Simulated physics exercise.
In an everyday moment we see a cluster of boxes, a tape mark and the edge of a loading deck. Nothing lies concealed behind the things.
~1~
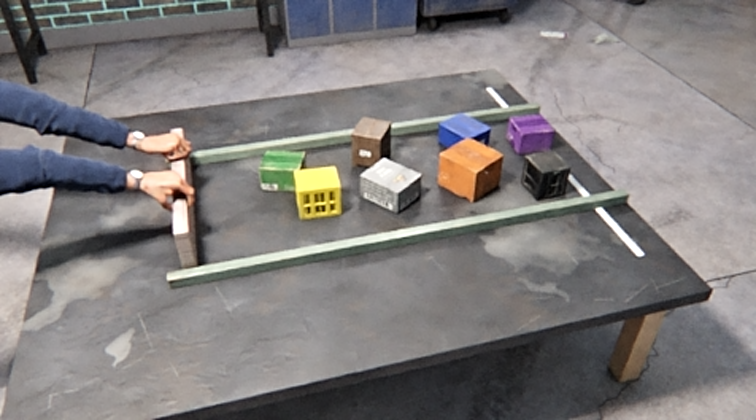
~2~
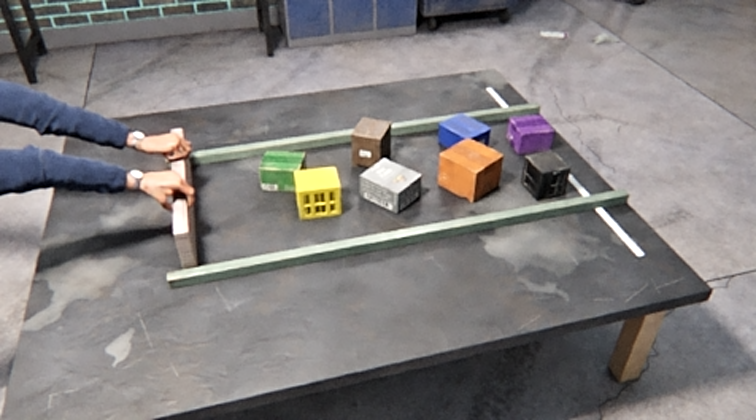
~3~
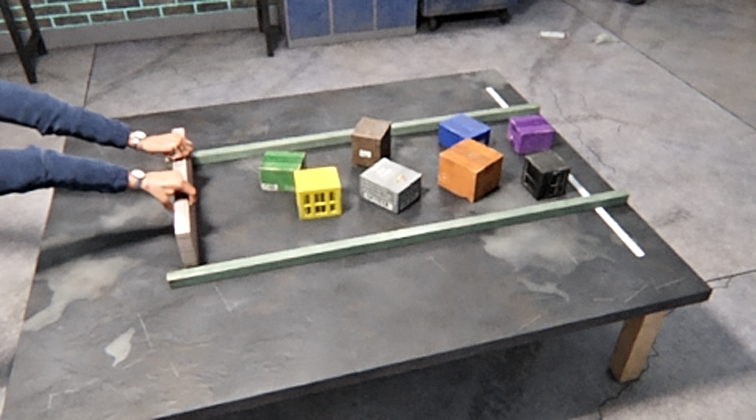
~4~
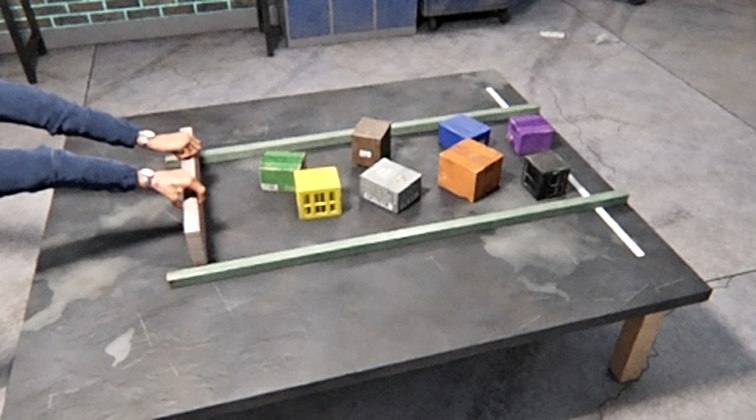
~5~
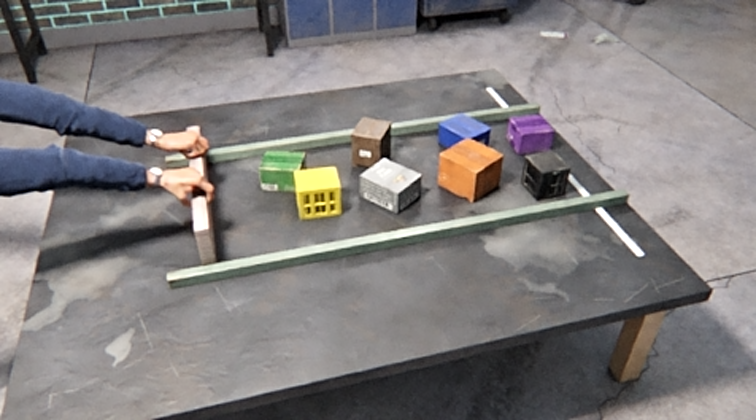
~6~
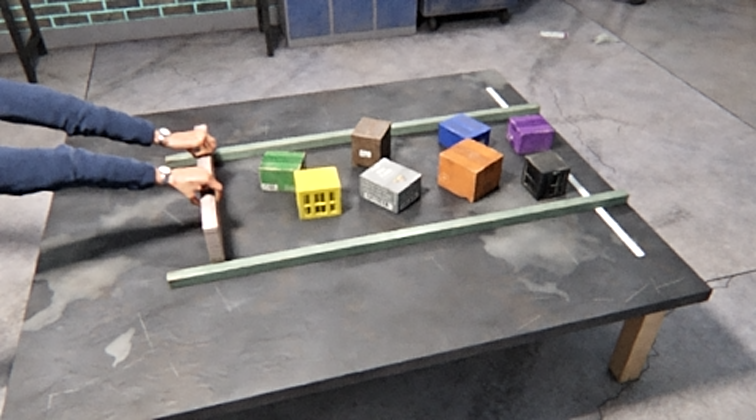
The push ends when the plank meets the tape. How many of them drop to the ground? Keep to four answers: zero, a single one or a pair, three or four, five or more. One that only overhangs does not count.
Five or above go over.
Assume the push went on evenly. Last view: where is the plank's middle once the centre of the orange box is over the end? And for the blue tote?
Near (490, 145), then near (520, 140).
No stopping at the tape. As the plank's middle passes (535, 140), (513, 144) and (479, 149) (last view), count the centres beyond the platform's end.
5, 3 and 1.
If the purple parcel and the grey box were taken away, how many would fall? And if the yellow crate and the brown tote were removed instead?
4, then 4.
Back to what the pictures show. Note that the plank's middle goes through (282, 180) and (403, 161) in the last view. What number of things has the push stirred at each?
The number moved is 1 and then 7.
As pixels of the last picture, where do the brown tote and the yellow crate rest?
Around (538, 108) and around (578, 149).
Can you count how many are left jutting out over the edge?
I'd say 3 of them.
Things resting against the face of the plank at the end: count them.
Contact count: 3.
Soon after, none off yet; purple parcel at rest near (530, 134); black crate at rest near (545, 175); blue tote at rest near (464, 136).
In the end, the number that fall off is five or more; gone, grey box, orange box, blue tote, black crate and purple parcel.
